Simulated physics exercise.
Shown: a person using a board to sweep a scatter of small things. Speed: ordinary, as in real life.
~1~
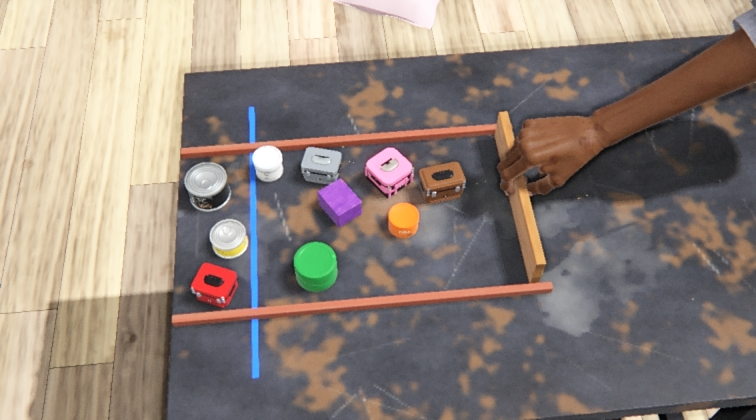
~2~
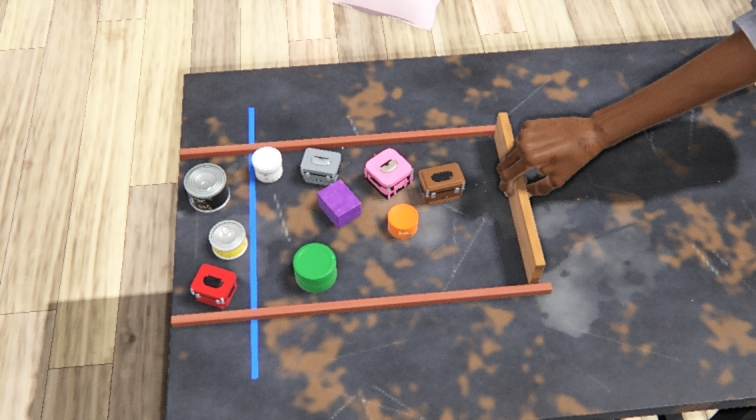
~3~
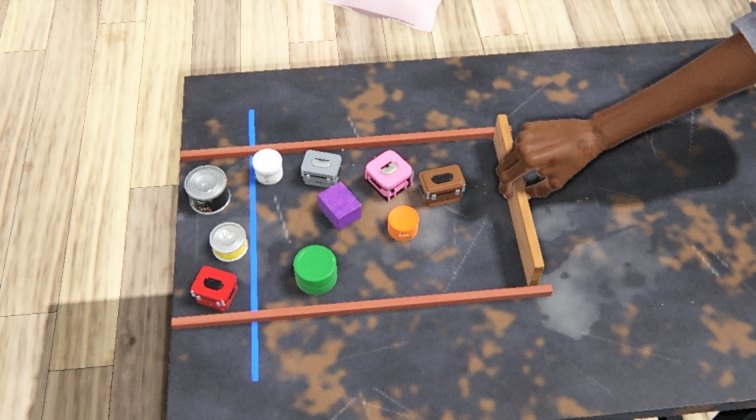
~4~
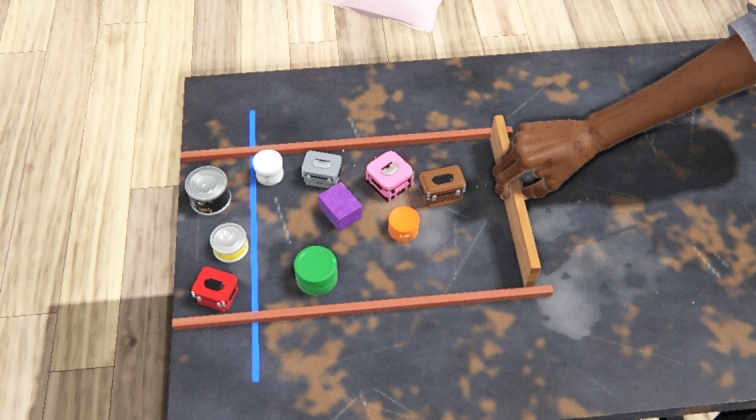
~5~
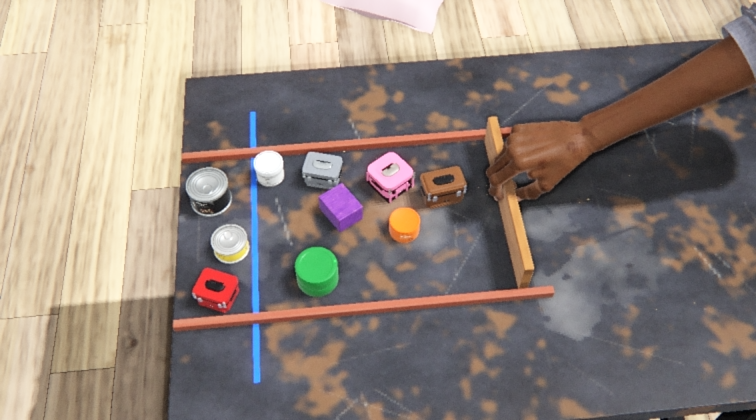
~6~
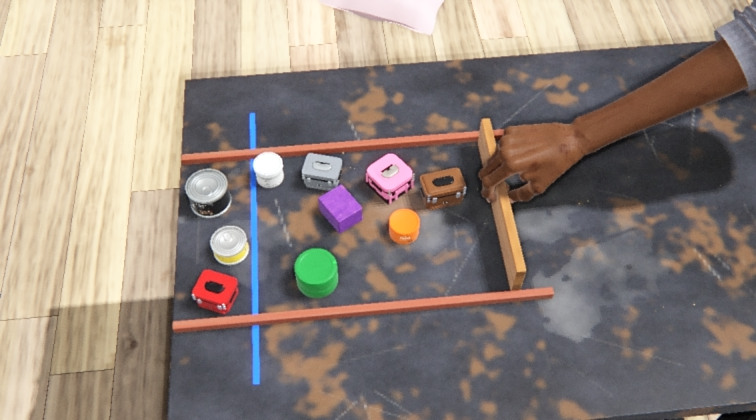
A hand gripped a wooden board and slid it slightly left between two reddish rails, toward a scatter of small cases, tubs and tins around a blue strip, which stayed practically still.
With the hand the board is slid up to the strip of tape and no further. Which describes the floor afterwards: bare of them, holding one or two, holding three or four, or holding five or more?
The floor is holding one or two.
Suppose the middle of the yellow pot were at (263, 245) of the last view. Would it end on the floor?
From that start, the object then is safe.
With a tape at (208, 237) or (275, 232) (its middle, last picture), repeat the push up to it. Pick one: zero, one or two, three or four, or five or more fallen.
Counts by place: Five or over, then not one.
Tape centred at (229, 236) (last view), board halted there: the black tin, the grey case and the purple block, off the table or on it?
Going in order, the black tin goes off the edge, then the grey case goes off the edge, then the purple block keeps its spot.
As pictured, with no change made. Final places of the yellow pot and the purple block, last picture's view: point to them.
The yellow pot ends at (209, 259) and the purple block at (208, 228).
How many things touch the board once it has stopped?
4.
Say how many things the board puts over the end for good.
Result - number fallen: 2.
Early on, none off yet; black tin at rest near (209, 194); red case at rest near (217, 292); yellow pot at rest near (230, 246).
Finally, the number that fall off is one or two; lost, white pot and black tin.
